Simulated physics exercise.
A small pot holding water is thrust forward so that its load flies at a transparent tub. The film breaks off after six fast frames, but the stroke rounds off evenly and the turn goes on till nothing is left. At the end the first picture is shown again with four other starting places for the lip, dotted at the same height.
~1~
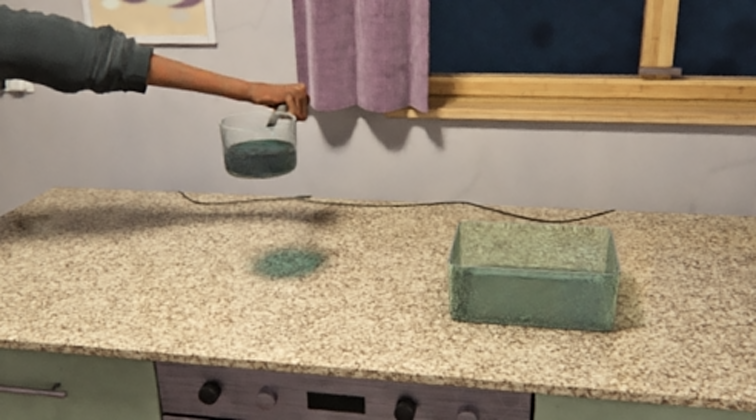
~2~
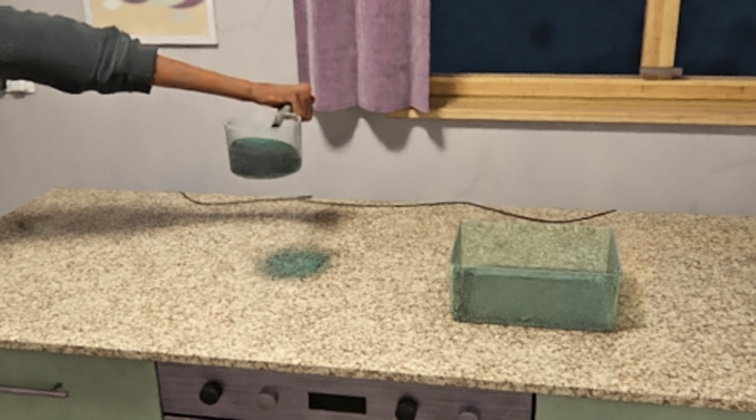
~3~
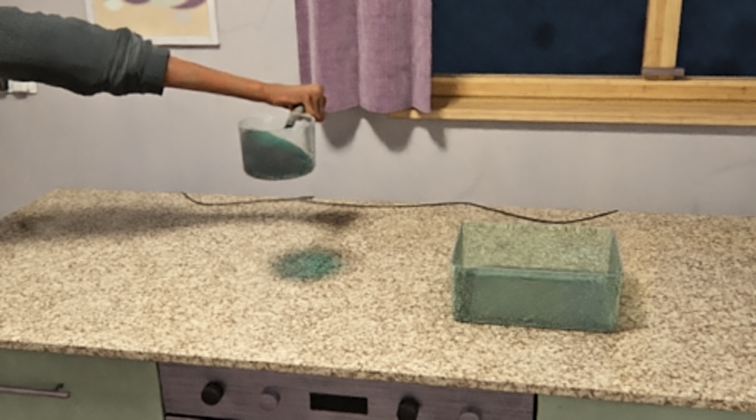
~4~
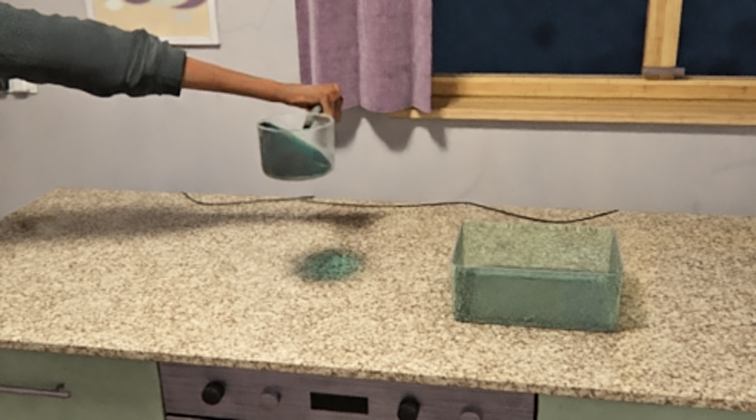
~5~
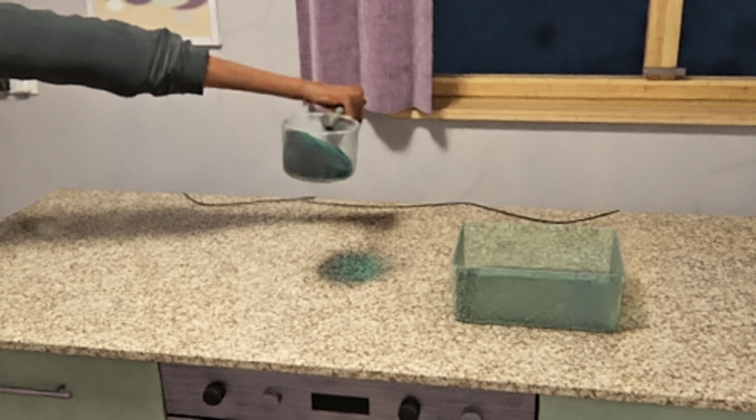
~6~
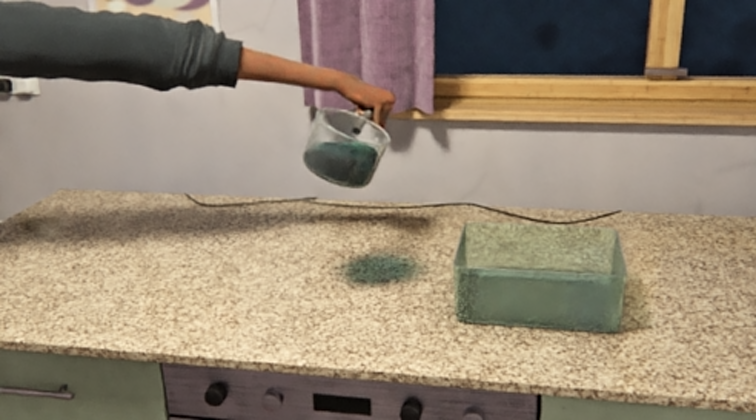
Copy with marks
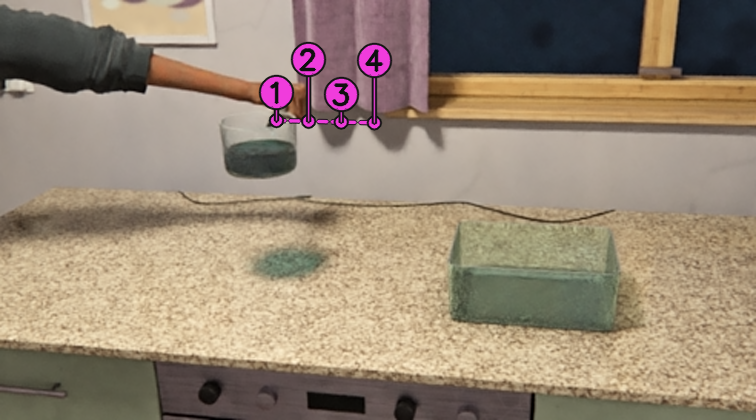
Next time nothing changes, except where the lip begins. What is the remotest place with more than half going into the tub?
Choose 1.
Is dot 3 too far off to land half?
No.
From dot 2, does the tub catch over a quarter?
Yes.
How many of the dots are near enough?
All of the four.
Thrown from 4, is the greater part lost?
No, that is safe.
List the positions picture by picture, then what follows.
Upright, lip at (292, 120); tub from (449, 317) to (613, 329); nothing has left yet.
Upright, lip at (298, 121); nothing has left yet.
Upright, lip at (311, 122); nothing has left yet.
Upright, lip at (331, 122); nothing has left yet.
Tipped about 5°, lip at (357, 126); nothing has left yet.
Tipped about 24°, lip at (388, 141); nothing has left yet.
On the marked copy, 1 at (276, 120); 2 at (308, 121); 3 at (341, 122); 4 at (374, 122).
If 1 is chosen, about 69 % lands in the tub, 21 % falls short and 10 % goes beside or beyond.
If 2 is chosen, about 78 % lands in the tub, 9 % falls short and 13 % goes beside or beyond.
If 3 is chosen, about 89 % lands in the tub, 8 % falls short and 3 % goes beside or beyond.
If 4 is chosen, about 84 % lands in the tub, 5 % falls short and 11 % goes beside or beyond.
